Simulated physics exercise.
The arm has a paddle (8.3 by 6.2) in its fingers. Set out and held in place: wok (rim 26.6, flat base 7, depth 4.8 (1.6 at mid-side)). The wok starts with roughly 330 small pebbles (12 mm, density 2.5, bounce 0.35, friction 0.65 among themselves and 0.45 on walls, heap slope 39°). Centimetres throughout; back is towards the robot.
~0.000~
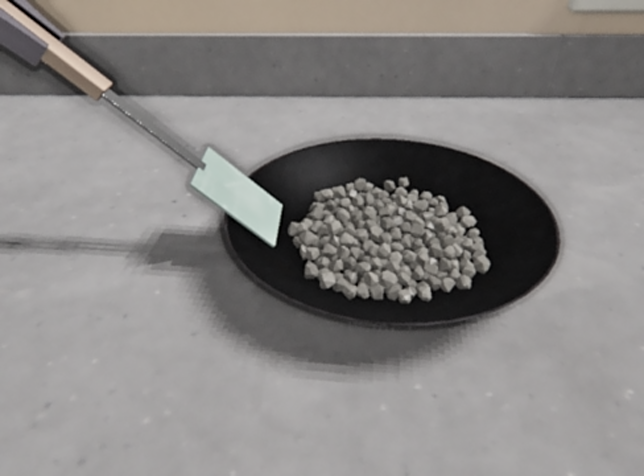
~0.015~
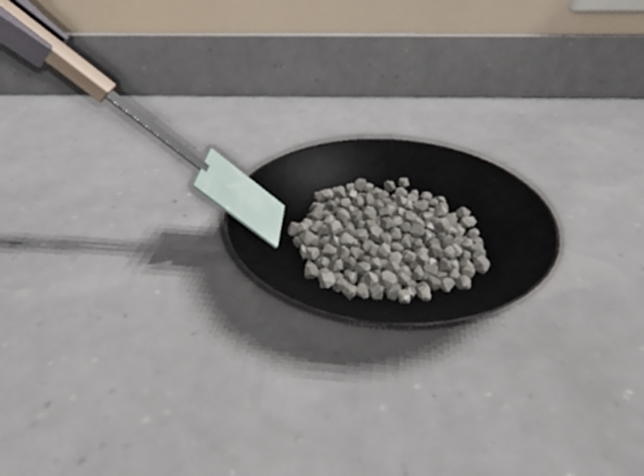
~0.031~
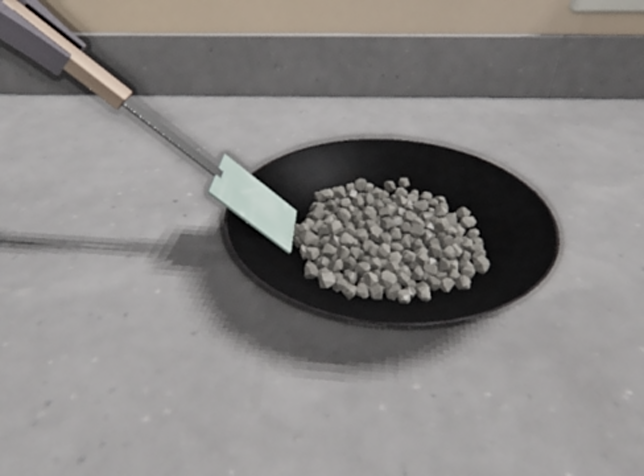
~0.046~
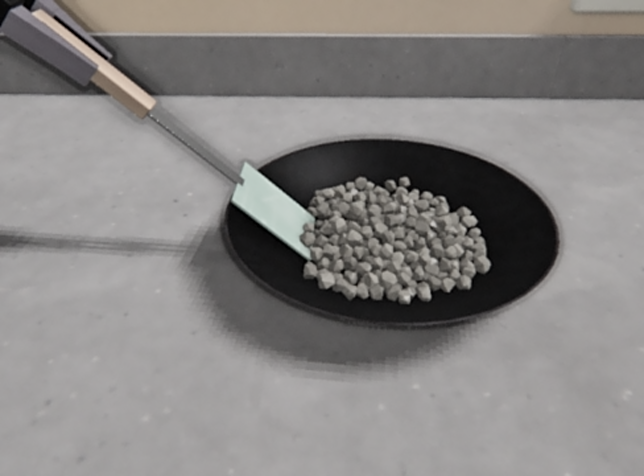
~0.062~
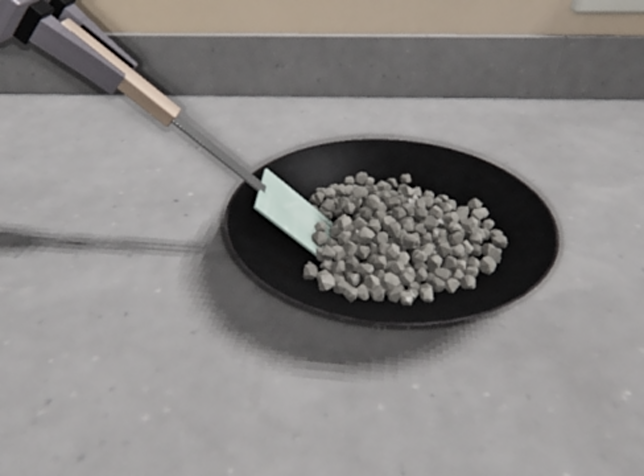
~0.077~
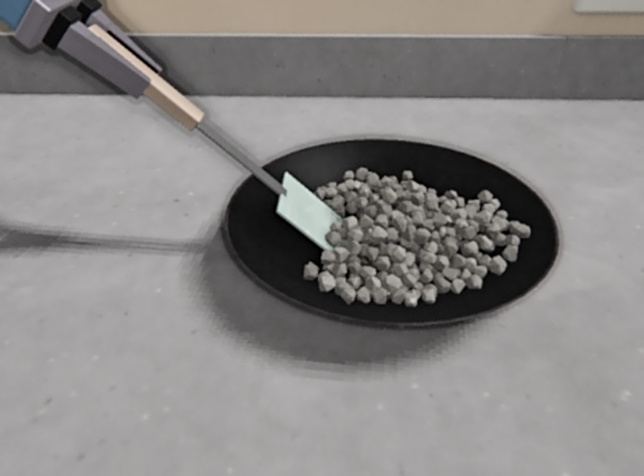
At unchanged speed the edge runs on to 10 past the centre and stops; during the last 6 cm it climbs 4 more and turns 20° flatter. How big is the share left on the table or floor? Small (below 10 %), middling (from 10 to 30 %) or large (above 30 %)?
A large share, above 30 %, ends on the table or floor.
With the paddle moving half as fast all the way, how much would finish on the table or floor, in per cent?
Then about 30 per cent.
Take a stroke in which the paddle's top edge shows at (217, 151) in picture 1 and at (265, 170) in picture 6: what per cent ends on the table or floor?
Some 30 per cent.
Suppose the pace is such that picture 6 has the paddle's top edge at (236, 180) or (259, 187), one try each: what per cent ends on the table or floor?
Some 25 and 35 per cent.
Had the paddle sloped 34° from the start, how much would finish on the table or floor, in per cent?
It would be near 40 per cent.
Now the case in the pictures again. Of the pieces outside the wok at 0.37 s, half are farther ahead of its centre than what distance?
Roughly 26 cm.
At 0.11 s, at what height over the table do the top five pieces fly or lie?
Some 7 cm.
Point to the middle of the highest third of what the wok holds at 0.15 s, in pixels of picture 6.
Around (481, 208).
After 0.11 s, sloping 44°, highest piece 9 above the table; 326 in the wok, 1 on the blade or in flight.
After 0.15 s, sloping 38°, highest piece 10 above the table; 314 in the wok, 13 on the blade or in flight.
After 0.37 s, sloping 24°, highest piece 16 above the table; 192 in the wok, 99 on the table or floor, 36 on the blade or in flight.
After 1.42 s, sloping 24°, highest piece 6 above the table; 192 in the wok, 135 on the table or floor.
In the end, 192 in the wok, 135 on the table or floor. That is 41 % on the table or floor.
